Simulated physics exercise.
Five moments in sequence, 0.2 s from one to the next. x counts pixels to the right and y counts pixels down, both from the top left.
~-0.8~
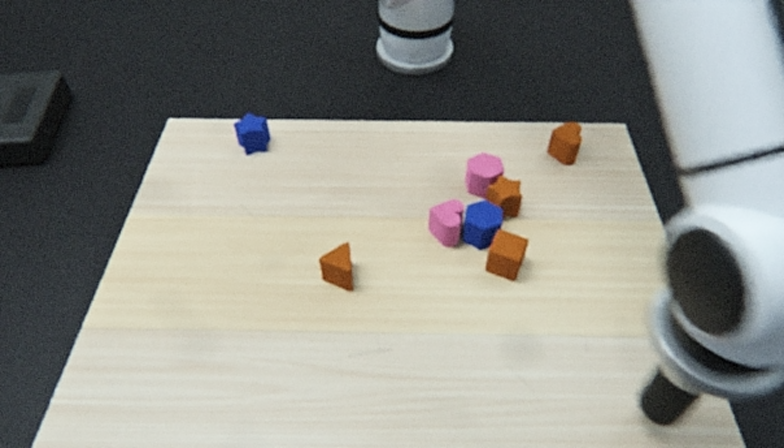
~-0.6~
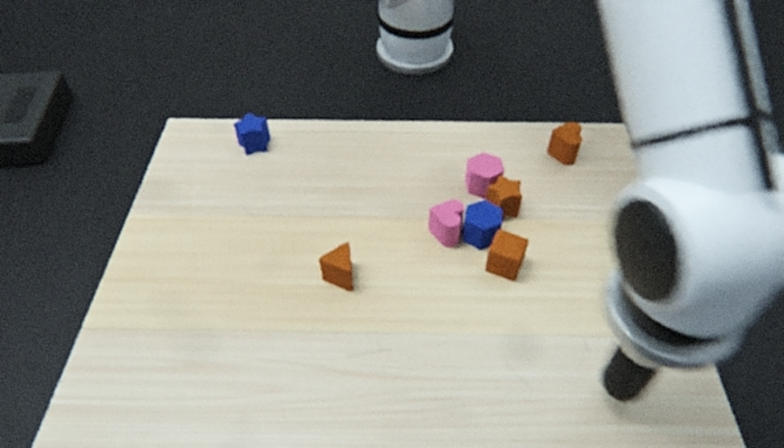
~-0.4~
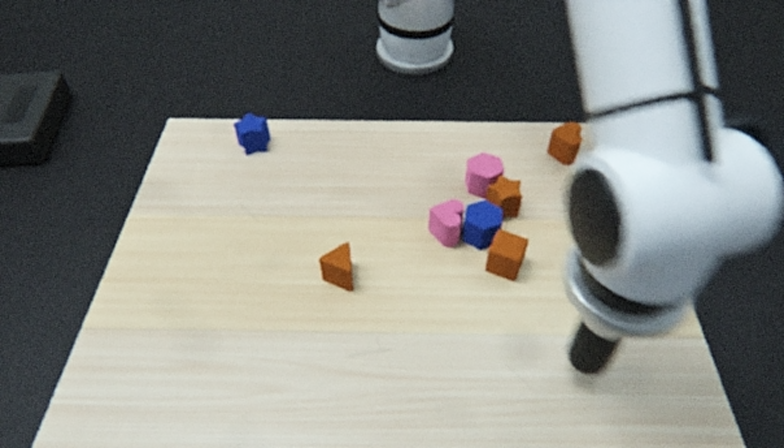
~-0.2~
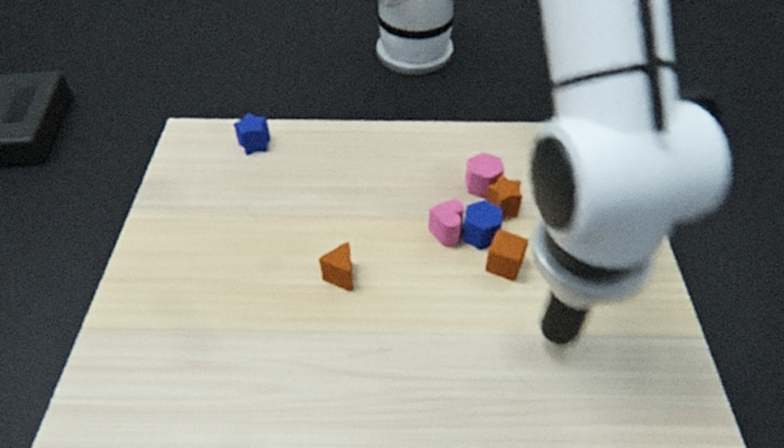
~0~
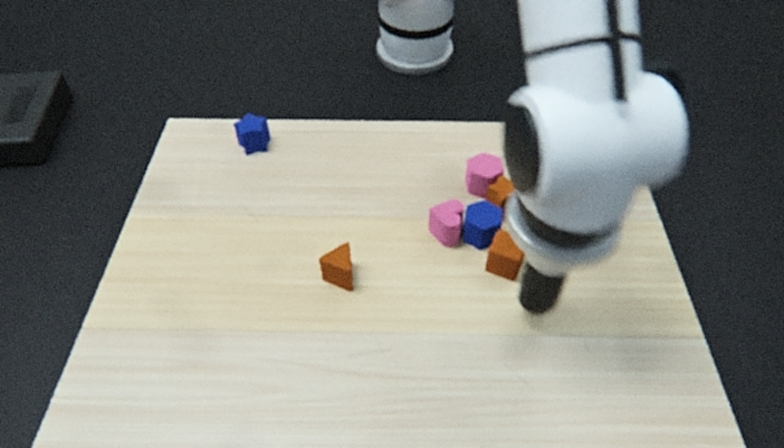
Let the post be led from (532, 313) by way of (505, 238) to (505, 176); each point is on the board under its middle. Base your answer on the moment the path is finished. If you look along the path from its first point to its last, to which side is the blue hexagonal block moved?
Shifts left.
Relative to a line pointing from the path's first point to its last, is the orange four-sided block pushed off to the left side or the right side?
To the path's left.
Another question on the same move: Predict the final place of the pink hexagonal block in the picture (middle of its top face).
The middle of its upper face will lie at (474, 134).
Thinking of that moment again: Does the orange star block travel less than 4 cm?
No, that is not how it ends up.
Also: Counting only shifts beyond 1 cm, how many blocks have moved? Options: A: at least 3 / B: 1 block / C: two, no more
Letter A.
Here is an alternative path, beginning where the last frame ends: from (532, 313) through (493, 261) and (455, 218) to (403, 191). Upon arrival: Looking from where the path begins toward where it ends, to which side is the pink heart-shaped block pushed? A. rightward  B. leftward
The one that fits is B, leftward.
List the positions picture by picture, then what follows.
Post tip at (661, 405); block tops, blue hexagonal block at (484, 214); pink hexagonal block at (486, 164); orange star block at (507, 187); orange four-sided block at (509, 244), in the first frame.
Post at (622, 382); blocks unchanged, in the second frame.
Post at (588, 357); blocks unchanged, in the third frame.
Post at (560, 328); blocks unchanged, in the fourth frame.
Post at (537, 299); blue hexagonal block at (484, 214); pink hexagonal block at (486, 164); orange star block at (507, 187); orange four-sided block at (509, 244), in the fifth frame.
On the path given first. One third of the way, post at (516, 246); blue hexagonal block at (476, 196), turned 15° anticlockwise; orange four-sided block at (493, 219), turned 25° clockwise.
Two thirds of the way, post at (505, 200); blue hexagonal block at (446, 173), turned 40° anticlockwise; pink hexagonal block at (483, 156); orange star block at (505, 172), turned 15° clockwise; orange four-sided block at (473, 187).
At the end, post at (508, 160); blue hexagonal block at (442, 172), turned 45° anticlockwise; pink hexagonal block at (474, 134), turned 40° anticlockwise; orange star block at (509, 136), turned 20° clockwise; orange four-sided block at (473, 183), turned 15° anticlockwise.
